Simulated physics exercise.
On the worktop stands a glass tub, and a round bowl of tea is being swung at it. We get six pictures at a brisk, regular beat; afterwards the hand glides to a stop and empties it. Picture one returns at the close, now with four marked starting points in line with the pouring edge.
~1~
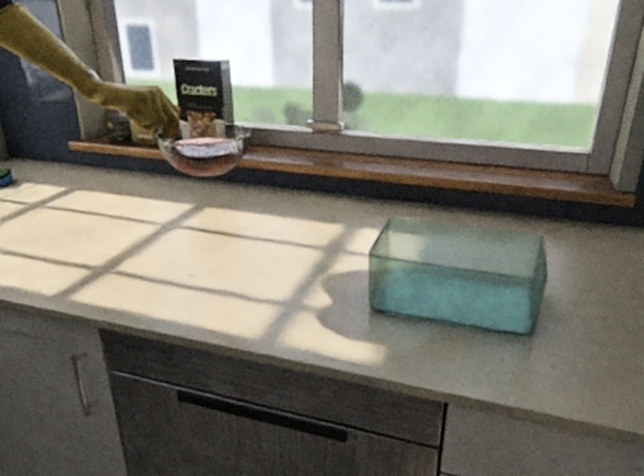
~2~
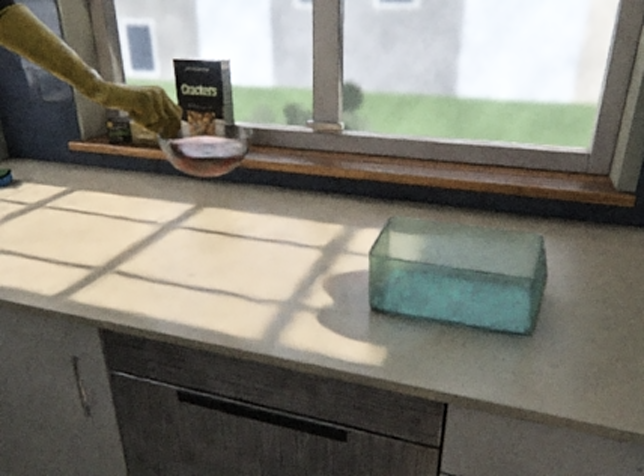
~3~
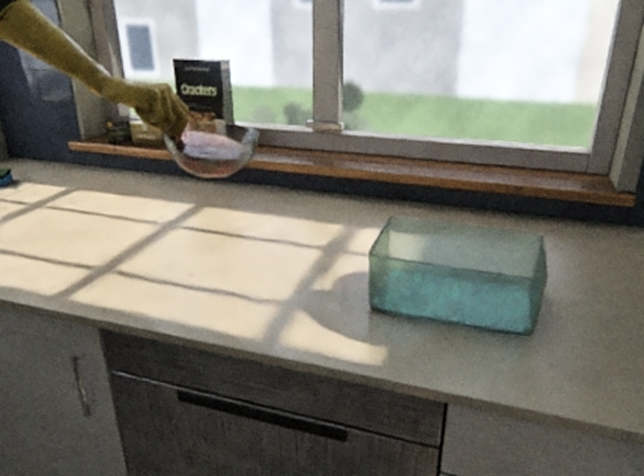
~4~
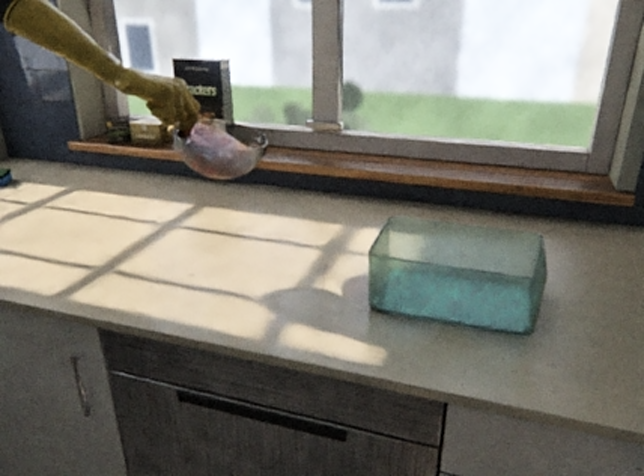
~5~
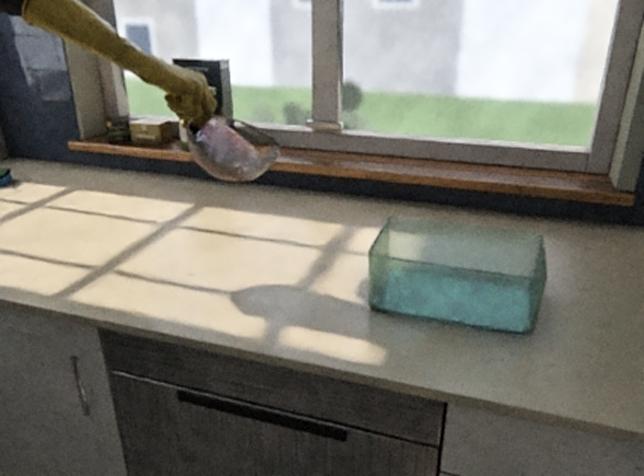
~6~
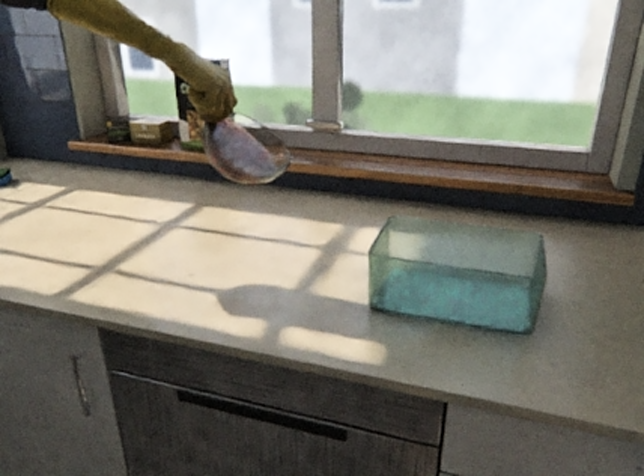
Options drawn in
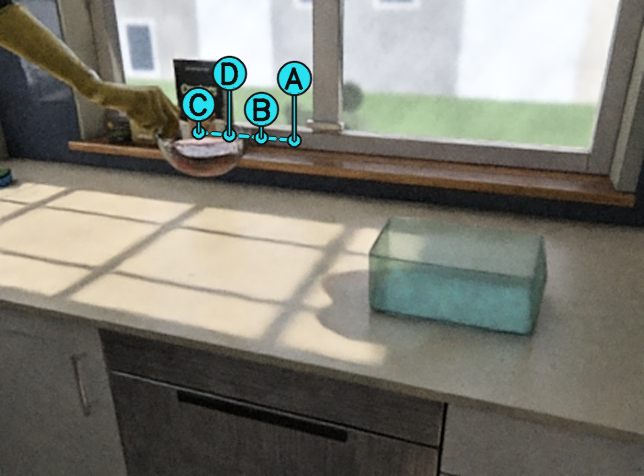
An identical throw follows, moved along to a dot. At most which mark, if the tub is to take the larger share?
Dot B just does it.
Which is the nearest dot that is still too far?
It is D.
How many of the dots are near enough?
Two of them.
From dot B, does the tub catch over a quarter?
Yes.
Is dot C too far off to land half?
Yes, it does.
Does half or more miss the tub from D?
Yes, that goes wrong.
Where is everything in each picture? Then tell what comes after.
In the first picture, upright, lip at (244, 136); tub from (369, 307) to (534, 335); nothing has left yet.
In the second picture, upright, lip at (246, 136); nothing has left yet.
In the third picture, tipped about 3°, lip at (253, 139); nothing has left yet.
In the fourth picture, tipped about 10°, lip at (262, 145); nothing has left yet.
In the fifth picture, tipped about 20°, lip at (275, 155); tea is over the rim, down to (201, 119).
In the sixth picture, tipped about 32°, lip at (287, 166); tea is over the rim, down to (208, 122).
In cyan, A at (294, 140); B at (261, 137); C at (198, 132); D at (229, 135).
With A, about 78 % lands in the tub, 4 % falls short and 18 % goes beside or beyond.
With B, about 80 % lands in the tub, 13 % falls short and 7 % goes beside or beyond.
With C, about 0 % lands in the tub, 95 % falls short and 5 % goes beside or beyond.
With D, about 14 % lands in the tub, 78 % falls short and 8 % goes beside or beyond.
